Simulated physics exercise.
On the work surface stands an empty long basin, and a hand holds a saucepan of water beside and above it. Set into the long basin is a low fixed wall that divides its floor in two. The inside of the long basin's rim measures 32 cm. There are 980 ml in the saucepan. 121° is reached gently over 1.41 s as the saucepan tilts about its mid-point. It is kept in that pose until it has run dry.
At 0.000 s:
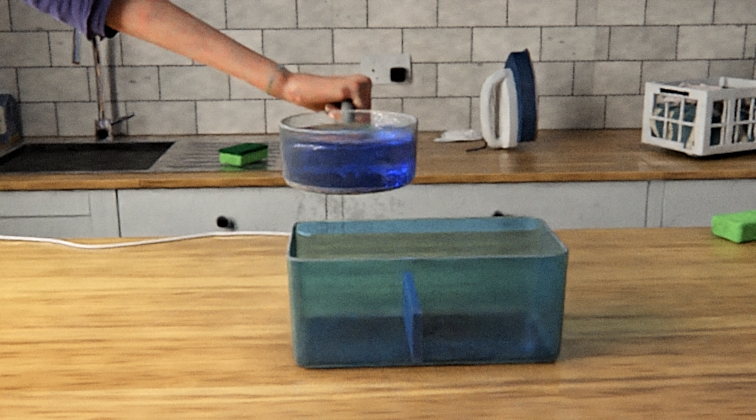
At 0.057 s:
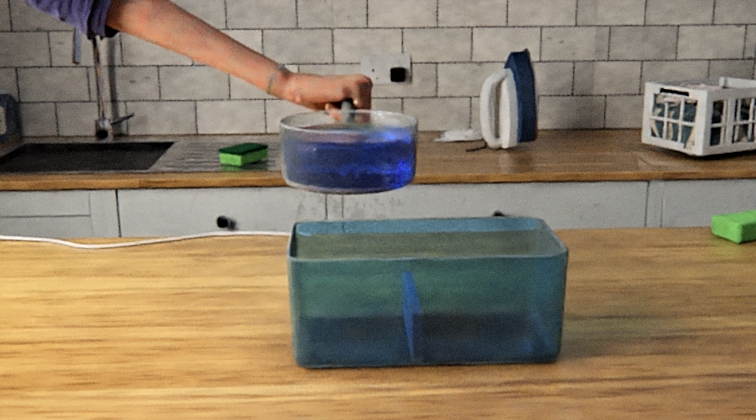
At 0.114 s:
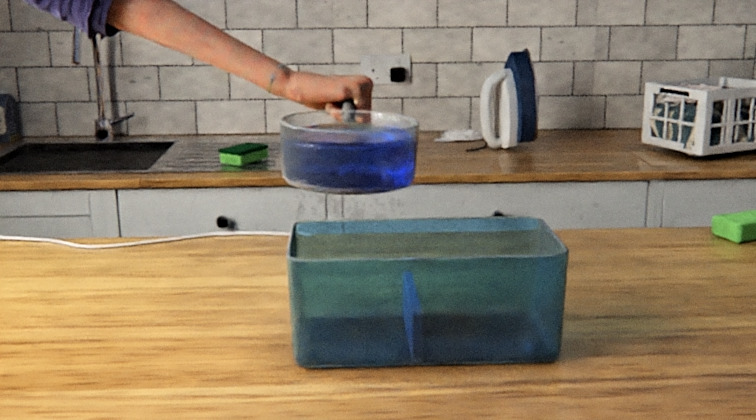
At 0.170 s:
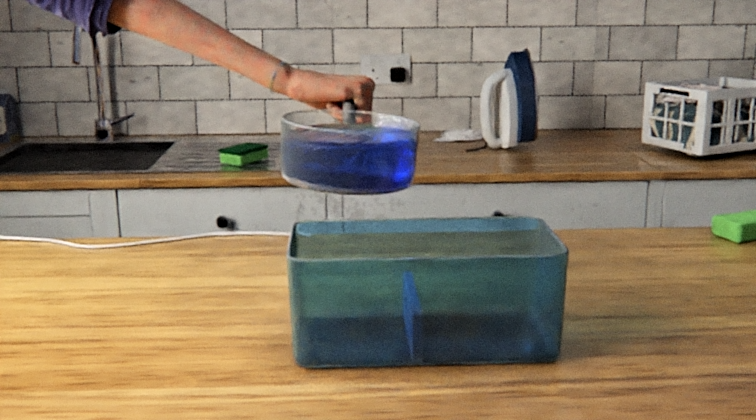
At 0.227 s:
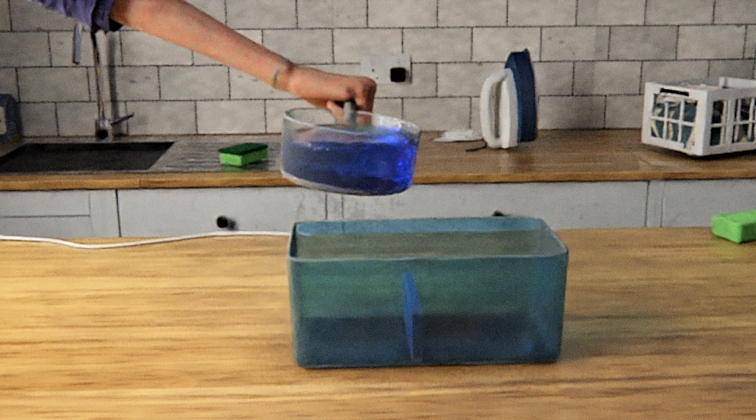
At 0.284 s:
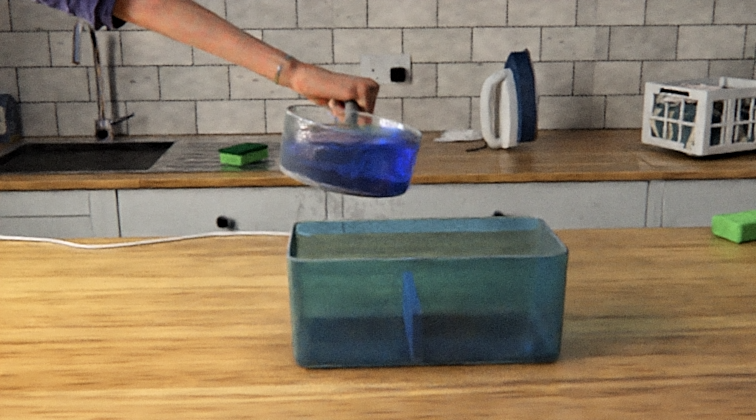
At first, a hand reaching in from the left holds a clear saucepan of blue water level above a long, teal, see-through basin on a wooden work surface. Then the hand slowly tilts the saucepan slightly, its right side dipping lower, while the water stays inside and the basin remains still.
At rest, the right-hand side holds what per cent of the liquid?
It holds some 85 in every hundred.
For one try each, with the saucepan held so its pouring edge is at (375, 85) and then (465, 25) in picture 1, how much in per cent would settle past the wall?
Near 70 in a hundred on the first go and near 75 in a hundred on the second.
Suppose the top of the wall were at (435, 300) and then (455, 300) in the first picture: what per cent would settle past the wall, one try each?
Result: 75 per cent, then 60 per cent.
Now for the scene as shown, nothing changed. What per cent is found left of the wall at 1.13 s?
The fraction is near 10 percent.
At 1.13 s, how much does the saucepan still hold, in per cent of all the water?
4 %.
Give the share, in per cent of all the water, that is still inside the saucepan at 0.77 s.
Roughly 42 %.
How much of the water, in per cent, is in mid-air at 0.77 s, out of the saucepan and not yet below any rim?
Near 30 per cent at that moment.
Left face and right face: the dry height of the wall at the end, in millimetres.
On the left it's about 52 mm; on the right, about 26 mm.
After 0.77 s the tilt is 69° and 42 per cent is still to pour, 0 is left of the wall and 29 right of it.
After 1.13 s the tilt is 110° and 4 per cent is still to pour, 9 is left of the wall and 85 right of it.
After 1.50 s the tilt is 121° and 0 per cent is still to pour, 14 is left of the wall and 85 right of it.
After 1.91 s the tilt is 121° and 0 per cent is still to pour, 14 is left of the wall and 85 right of it.
In the end 14 per cent lies left of the wall, 85 right of it and 0 outside.
